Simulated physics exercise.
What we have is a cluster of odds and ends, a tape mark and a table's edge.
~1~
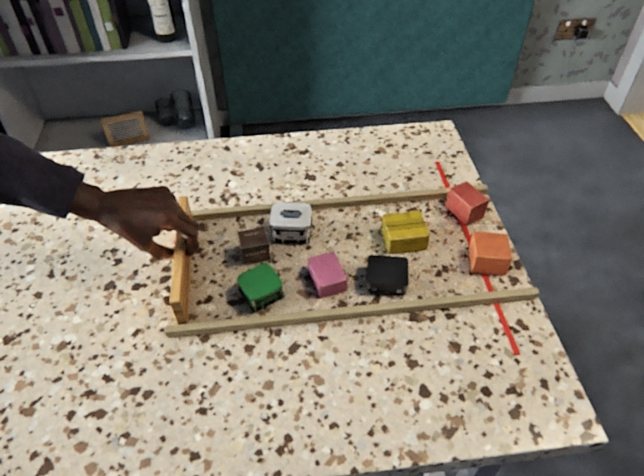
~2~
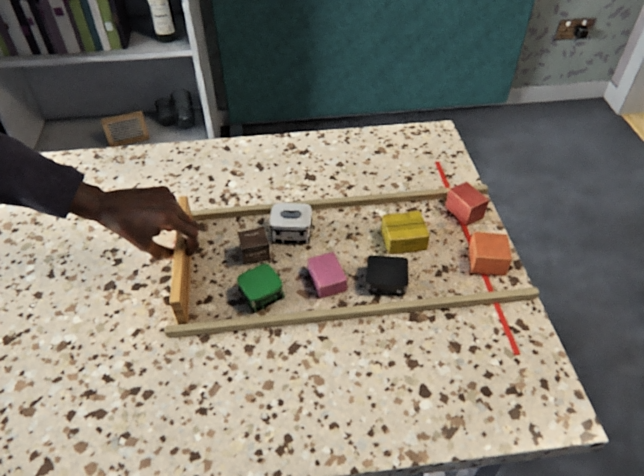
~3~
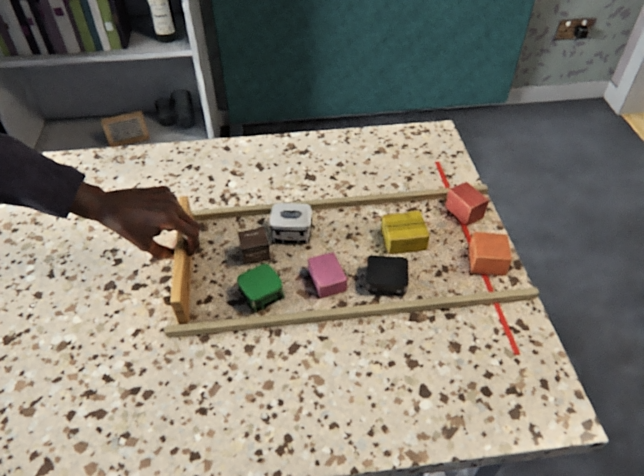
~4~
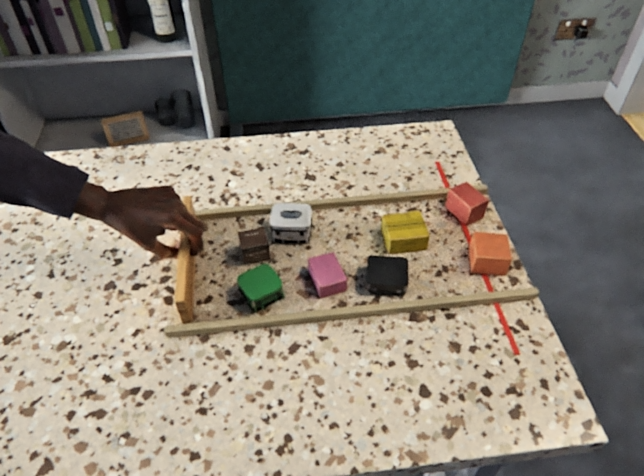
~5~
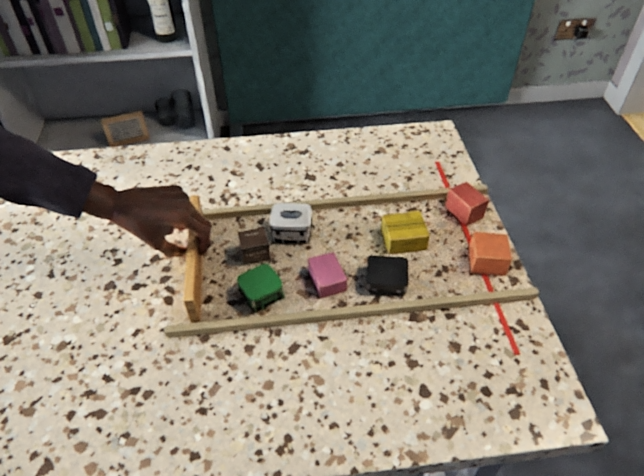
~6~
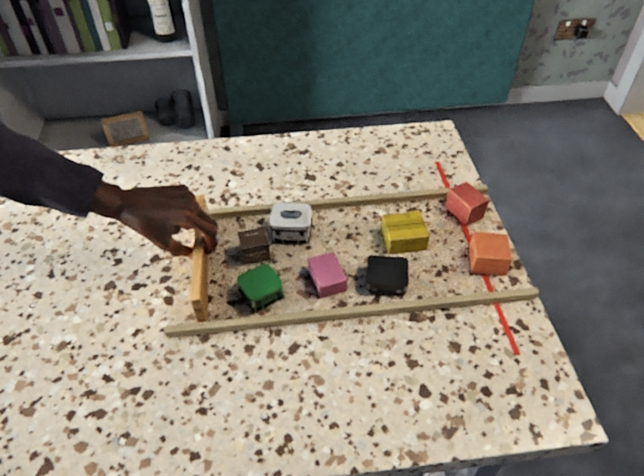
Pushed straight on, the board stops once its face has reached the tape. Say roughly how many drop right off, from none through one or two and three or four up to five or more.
Looks like at least five go over the edge.
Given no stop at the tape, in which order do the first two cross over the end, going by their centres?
The orange block first, the black case second.
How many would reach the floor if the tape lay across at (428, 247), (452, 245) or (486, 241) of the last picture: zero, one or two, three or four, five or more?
One or two; either one or two; at least five.
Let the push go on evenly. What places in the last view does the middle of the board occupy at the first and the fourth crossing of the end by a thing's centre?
First at (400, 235), next at (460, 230).
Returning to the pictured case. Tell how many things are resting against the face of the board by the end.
That makes 3.
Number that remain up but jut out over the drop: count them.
I'd say 0 of them.
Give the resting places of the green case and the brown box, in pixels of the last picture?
Close to (504, 270); the other close to (483, 227).
Soon after, none off yet; orange block at rest near (490, 253); red block at rest near (467, 204); yellow box at rest near (405, 232).
By the end, the number that fall off is five or more; fallen, pink block, black case, yellow box, red block and orange block.
